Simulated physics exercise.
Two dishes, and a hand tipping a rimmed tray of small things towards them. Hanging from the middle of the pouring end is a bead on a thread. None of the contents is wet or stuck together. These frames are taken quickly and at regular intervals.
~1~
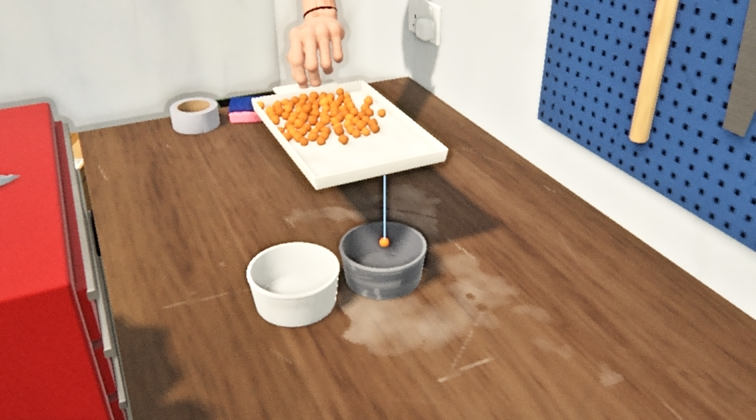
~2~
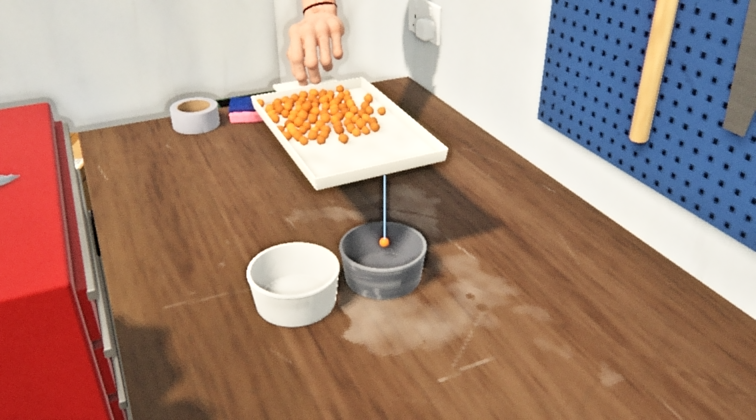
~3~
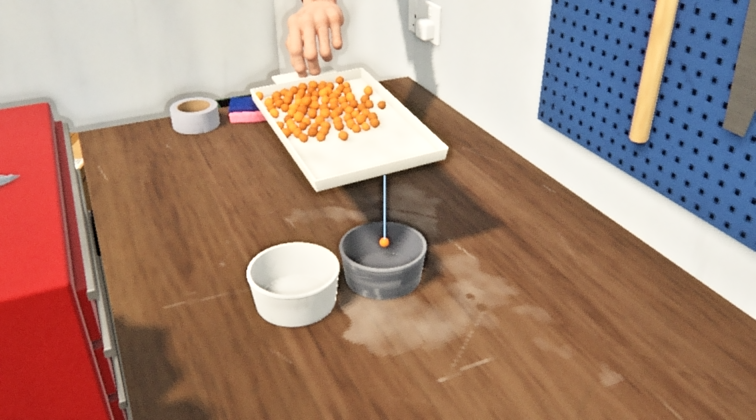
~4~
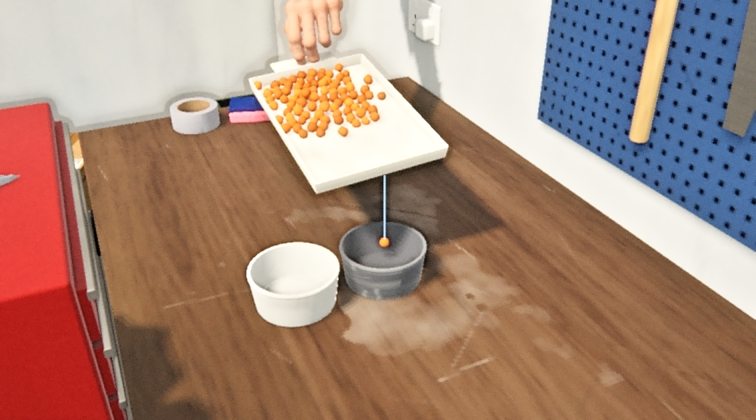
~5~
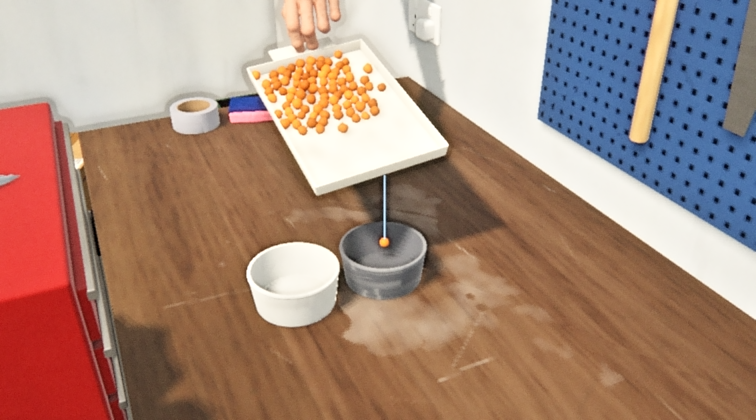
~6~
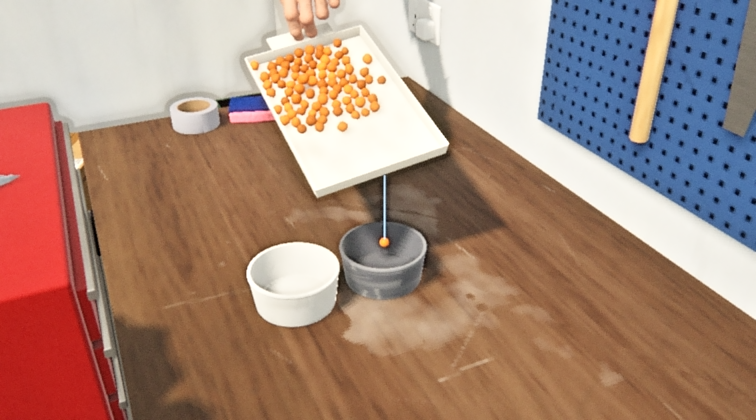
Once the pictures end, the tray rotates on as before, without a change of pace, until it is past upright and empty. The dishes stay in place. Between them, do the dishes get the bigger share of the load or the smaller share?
Result: Mostly missed.
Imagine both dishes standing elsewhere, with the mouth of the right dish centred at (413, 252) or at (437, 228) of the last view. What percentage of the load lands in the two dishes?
You'd get 80 in a hundred first and 20 in a hundred after that.
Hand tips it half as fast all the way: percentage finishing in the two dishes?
About 30 per cent.
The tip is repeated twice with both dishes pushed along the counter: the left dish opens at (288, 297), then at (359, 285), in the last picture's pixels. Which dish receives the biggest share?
In the first position the right of the two, in the second the left of the two.
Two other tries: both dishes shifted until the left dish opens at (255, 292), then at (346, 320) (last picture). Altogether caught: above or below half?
Well, it comes to a greater portion at first and a lesser portion after that.
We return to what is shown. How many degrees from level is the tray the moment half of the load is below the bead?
About 110 degrees.
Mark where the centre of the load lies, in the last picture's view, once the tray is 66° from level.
The load is centred around (341, 154).
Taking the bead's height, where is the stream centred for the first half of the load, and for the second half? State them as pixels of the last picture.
Early half: (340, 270); late half: (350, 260).
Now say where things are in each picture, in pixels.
In the first picture, corners of the pouring end at (316, 177) and (445, 149), level; middle of the load at (325, 116), coated peanuts; left dish at (309, 307); right dish at (401, 280); bead on its thread at (384, 242).
In the second picture, corners of the pouring end at (316, 178) and (445, 149), level; middle of the load at (325, 114).
In the third picture, corners of the pouring end at (316, 179) and (445, 147), tipped barely, lowest at the left corner; middle of the load at (324, 108).
In the fourth picture, corners of the pouring end at (316, 182) and (446, 146), tipped a little, lowest at the left corner; middle of the load at (324, 100).
In the fifth picture, corners of the pouring end at (316, 185) and (446, 145), tipped a little, lowest at the left corner; middle of the load at (323, 91).
In the sixth picture, corners of the pouring end at (317, 188) and (446, 143), tipped clearly, lowest at the left corner; middle of the load at (322, 85), a small part on the move; left dish at (309, 307); right dish at (401, 280).
Soon, tray tipped steeply; most on the tray; a stray few in the left dish; a stray few outside both; a small part in the air.
A while on, tray tipped past a quarter turn; about half on the tray; a small part in the left dish; about a quarter outside both; about a quarter in the air.
Towards the end, tray tipped past a quarter turn; about a third in the left dish; a stray few in the right dish; about two thirds outside both.
Finally, tray tipped past a quarter turn; about a third in the left dish; a stray few in the right dish; about two thirds outside both.
